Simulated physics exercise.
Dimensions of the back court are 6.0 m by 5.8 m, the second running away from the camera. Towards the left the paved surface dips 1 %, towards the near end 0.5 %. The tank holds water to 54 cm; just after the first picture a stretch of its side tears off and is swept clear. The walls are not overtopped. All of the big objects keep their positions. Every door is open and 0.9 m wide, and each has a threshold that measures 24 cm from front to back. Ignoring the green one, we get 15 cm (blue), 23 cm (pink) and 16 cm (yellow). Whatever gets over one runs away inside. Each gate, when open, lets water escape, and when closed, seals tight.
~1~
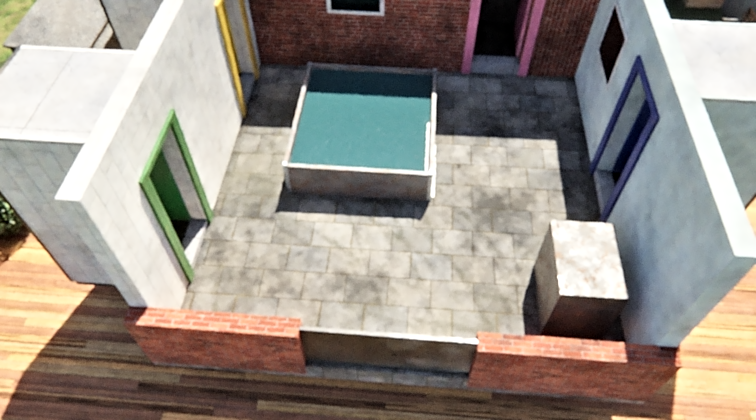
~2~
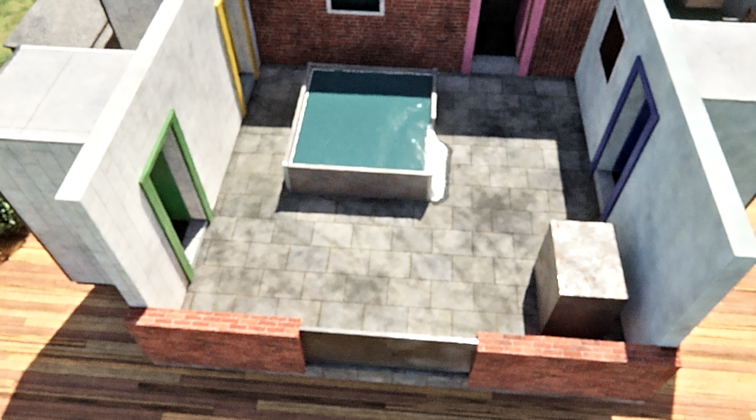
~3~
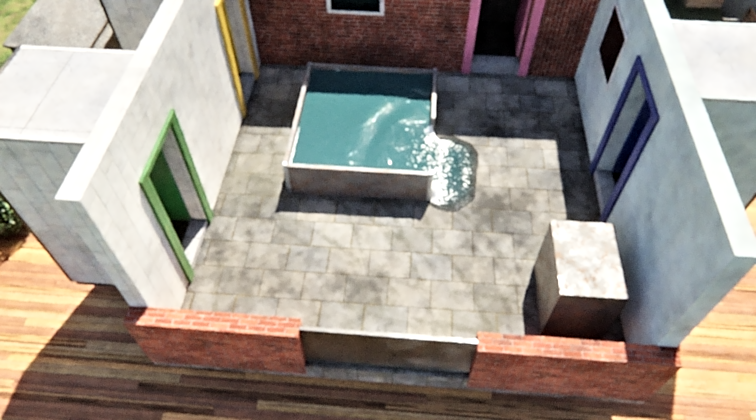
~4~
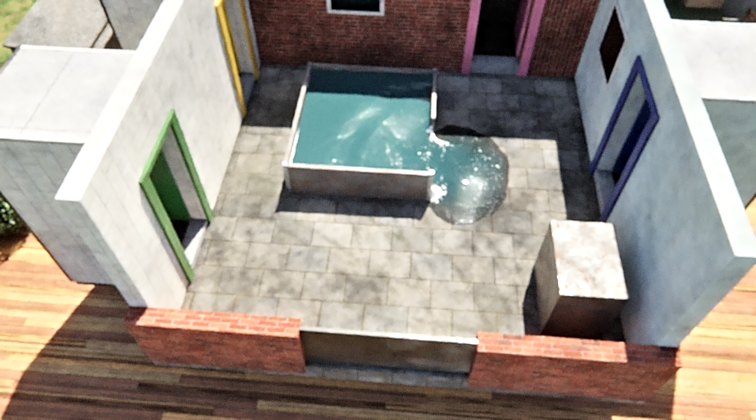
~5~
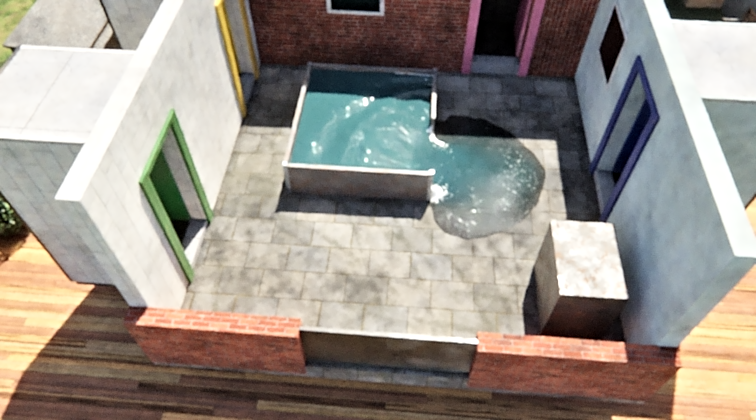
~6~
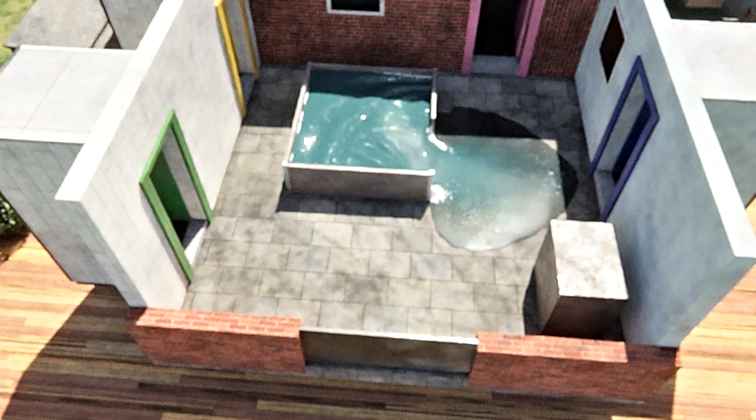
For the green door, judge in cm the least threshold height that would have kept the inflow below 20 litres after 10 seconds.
A threshold of about 7 cm.
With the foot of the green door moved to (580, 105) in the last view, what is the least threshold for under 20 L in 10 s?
You'd want it roughly 10.5 cm high.
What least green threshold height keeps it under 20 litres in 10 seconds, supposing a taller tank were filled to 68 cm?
Roughly 9.5 centimetres would do it.
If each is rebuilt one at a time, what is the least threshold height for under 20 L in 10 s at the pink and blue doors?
Close to 7.5 cm (pink) and close to 22 cm (blue).
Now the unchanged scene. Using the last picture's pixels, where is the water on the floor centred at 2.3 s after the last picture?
About (443, 167).
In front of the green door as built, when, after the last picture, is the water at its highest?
I'd guess close to 6.5 seconds.
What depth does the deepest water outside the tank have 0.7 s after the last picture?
Max depth: Near 32 cm.
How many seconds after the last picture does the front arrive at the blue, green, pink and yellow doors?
Front arrival: Blue 0.1 seconds, green 5.0 seconds, pink 2.0 seconds, yellow 5.0 seconds.
Then, 0.7 s after the last picture water covers 25 % of the floor, deepest (32 cm) near (434, 188); it has not reached the green door.
Then, 2.3 s after the last picture water covers 40 % of the floor, deepest (28 cm) near (625, 359); it has not reached the green door.
Then, 9.3 s after the last picture water covers 95 % of the floor, deepest (17 cm) near (219, 193); 11 cm at the green door, 0 litres in over its 11 cm threshold.
At the green door as built, the water peaked near 11 cm, 6.7 s after the last picture.
With a threshold of 6.5 cm, 26 litres would have come in within the 10 s; with 8 cm, 12 litres. So under 20 litres takes about 7 cm.
